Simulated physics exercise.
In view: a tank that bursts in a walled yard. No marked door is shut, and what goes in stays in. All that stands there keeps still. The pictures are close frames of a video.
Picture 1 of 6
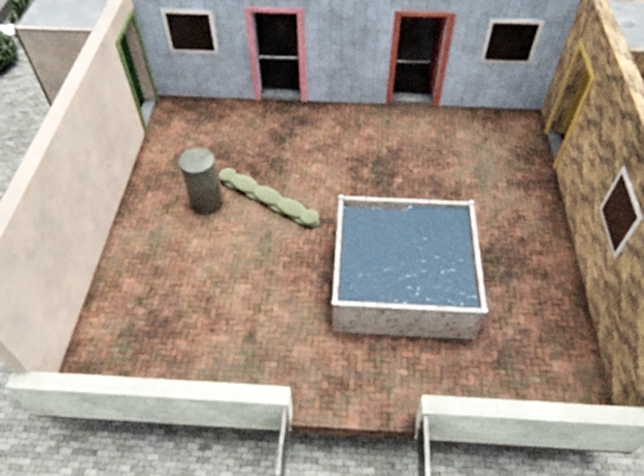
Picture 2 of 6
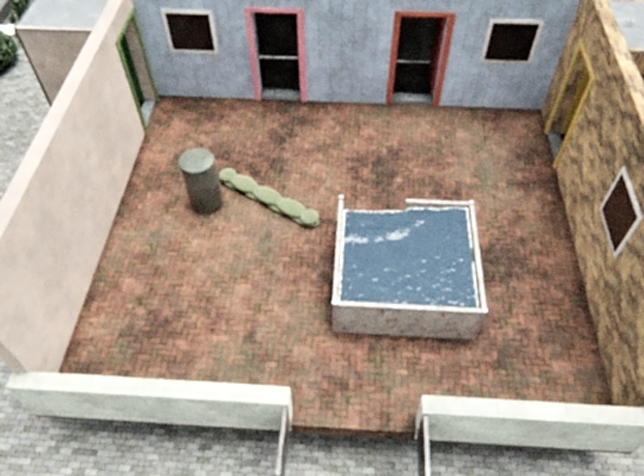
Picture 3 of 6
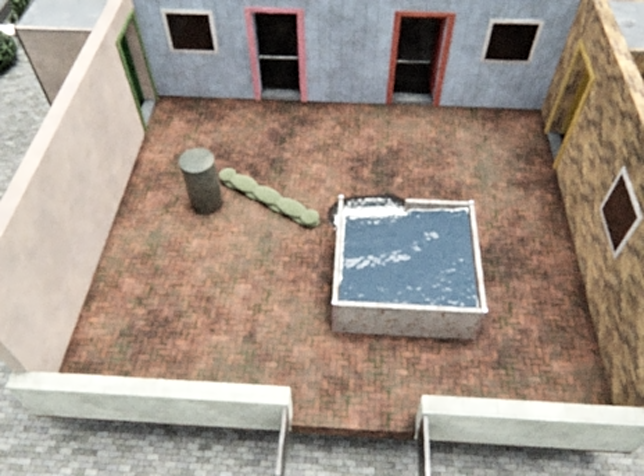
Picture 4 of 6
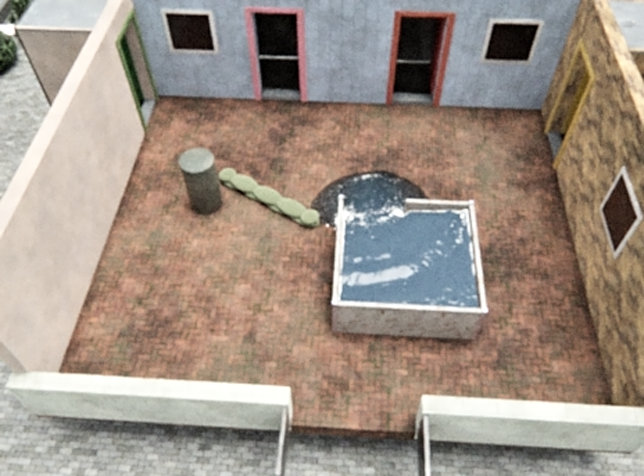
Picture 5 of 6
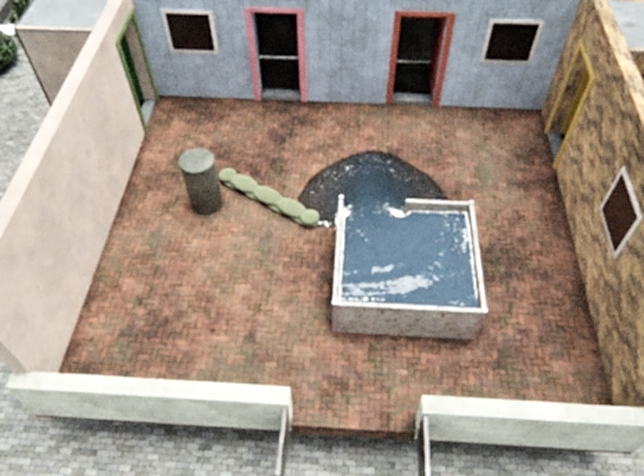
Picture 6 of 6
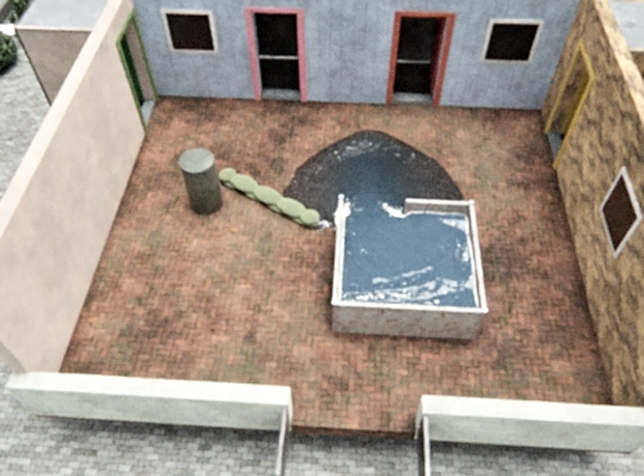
The clip opens on a walled brick yard with a square tank of still blue water, a dark cylinder and a low green hedge. Part of the tank's far side gives way, the water inside churns, and a dark pool pours out, spreading widely across the bricks behind it.
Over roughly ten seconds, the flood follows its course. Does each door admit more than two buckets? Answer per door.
The pink door: It does; the green door: It does; the red door: It does; the yellow door: It does.
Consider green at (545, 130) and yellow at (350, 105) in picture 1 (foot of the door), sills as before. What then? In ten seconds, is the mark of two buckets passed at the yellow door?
As it turns out, yellow runs over.
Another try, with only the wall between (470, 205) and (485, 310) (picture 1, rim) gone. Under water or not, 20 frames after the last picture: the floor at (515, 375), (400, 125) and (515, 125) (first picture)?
Following the listed order, the three come out reached by the spill, reached by the spill and reached by the spill.
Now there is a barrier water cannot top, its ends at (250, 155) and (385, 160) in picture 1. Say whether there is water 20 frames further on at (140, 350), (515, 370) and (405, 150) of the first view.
As listed: Free of water, not flooded, wet.
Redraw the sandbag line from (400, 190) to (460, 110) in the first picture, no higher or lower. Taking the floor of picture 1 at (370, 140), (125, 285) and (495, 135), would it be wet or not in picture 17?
In order - swamped; unaffected; swamped.
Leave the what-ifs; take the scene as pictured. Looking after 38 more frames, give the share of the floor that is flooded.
Close to 65 in a hundred, I think.
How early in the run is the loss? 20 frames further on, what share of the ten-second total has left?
45 per cent.
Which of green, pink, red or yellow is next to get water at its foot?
That's the red-painted one.
A moment on, water covers 25 % of the floor; the pink door not reached, the green door not reached, the red door under two buckets in, the yellow door not reached.
Next, water covers 30 % of the floor; the pink door under two buckets in, the green door not reached, the red door over two buckets in, the yellow door not reached.
Then, water covers 35 % of the floor; the pink door over two buckets in, the green door over two buckets in, the red door far over two buckets in, the yellow door wet at the sill, nothing in.
Later, water covers 65 % of the floor; the pink door over two buckets in, the green door far over two buckets in, the red door far over two buckets in, the yellow door over two buckets in.
In the end, water covers 85 % of the floor; the pink door over two buckets in, the green door far over two buckets in, the red door far over two buckets in, the yellow door over two buckets in.
